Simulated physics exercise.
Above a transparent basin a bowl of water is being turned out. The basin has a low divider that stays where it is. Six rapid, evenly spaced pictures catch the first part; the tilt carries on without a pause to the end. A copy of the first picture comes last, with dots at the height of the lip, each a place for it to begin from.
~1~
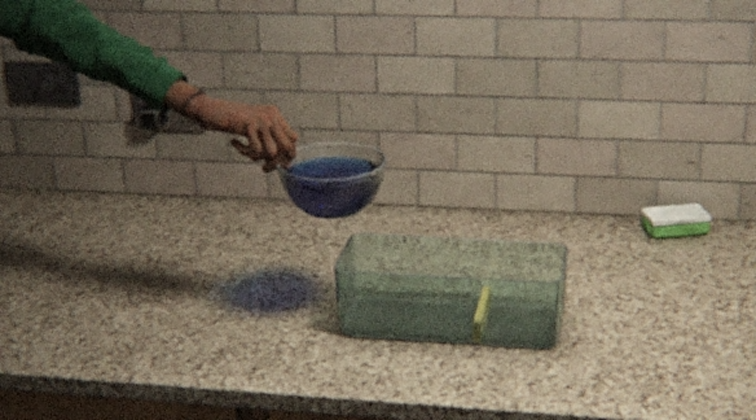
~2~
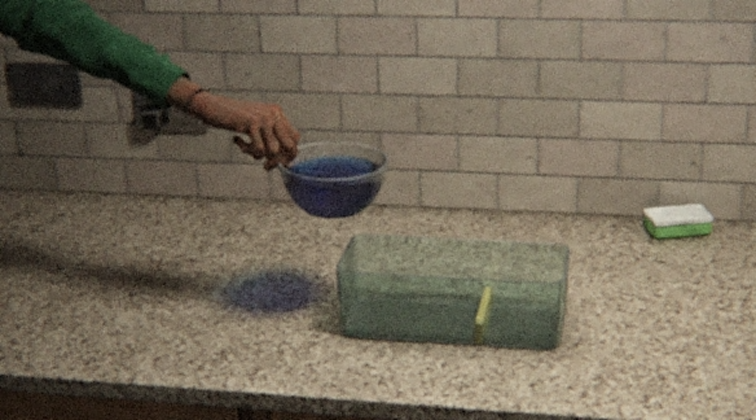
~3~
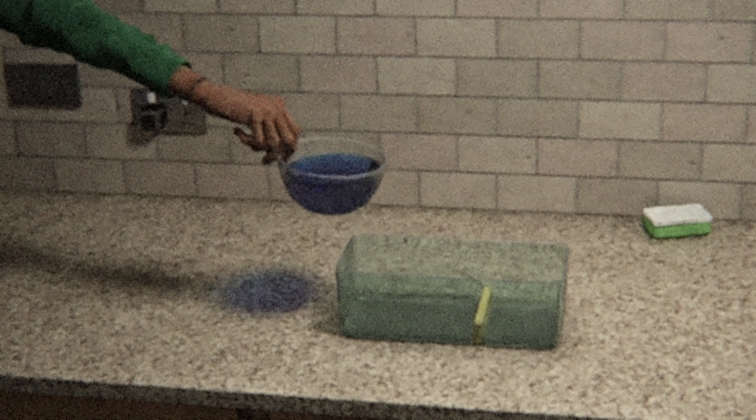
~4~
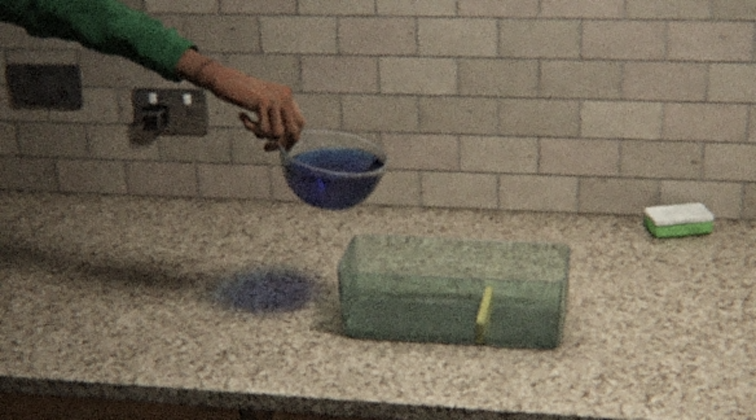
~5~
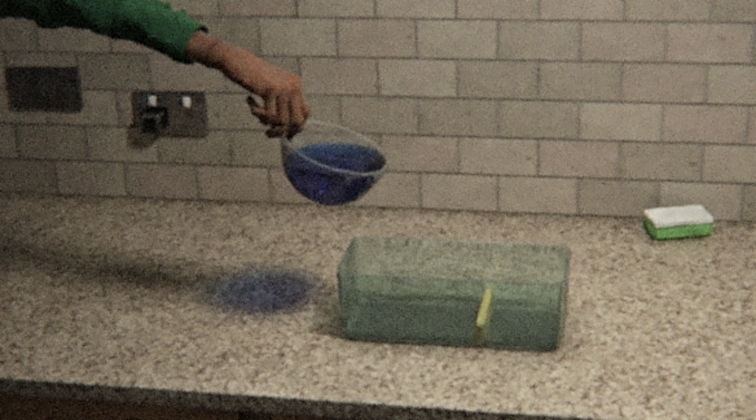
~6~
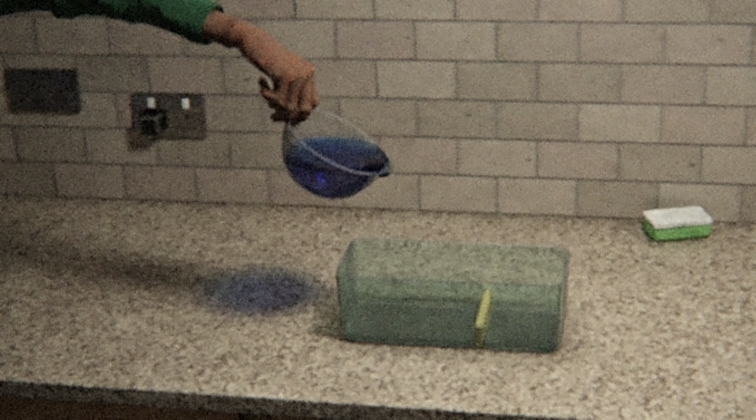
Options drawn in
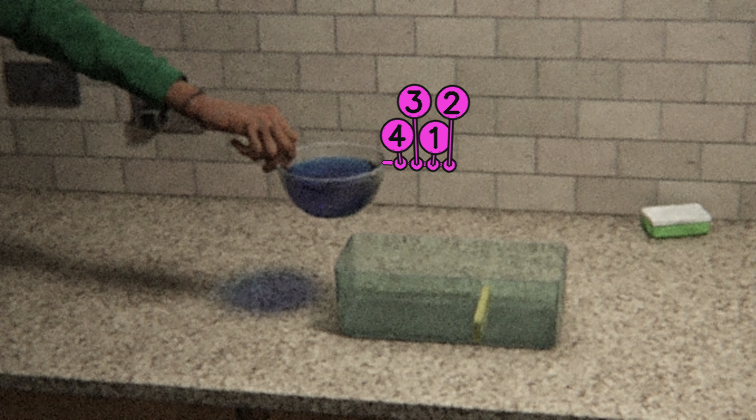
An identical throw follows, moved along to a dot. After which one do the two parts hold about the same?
It is 4.
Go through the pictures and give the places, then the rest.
Upright, lip at (383, 162); basin from (340, 332) to (560, 346); top of the wall at (482, 304); nothing has left yet, in the first picture.
Upright, lip at (385, 163); nothing has left yet, in the second picture.
Tipped about 5°, lip at (384, 163); nothing has left yet, in the third picture.
Tipped about 12°, lip at (386, 163); nothing has left yet, in the fourth picture.
Tipped about 20°, lip at (385, 165); nothing has left yet, in the fifth picture.
Tipped about 30°, lip at (384, 167); water is over the lip, down to (384, 167), in the sixth picture.
On the marked copy, 1 at (432, 164); 2 at (449, 165); 3 at (416, 163); 4 at (400, 163).
For place 1, about 32 % ends left of the wall and 66 % right of it.
For place 2, about 37 % ends left of the wall and 61 % right of it.
For place 3, about 35 % ends left of the wall and 63 % right of it.
For place 4, about 49 % ends left of the wall and 50 % right of it.
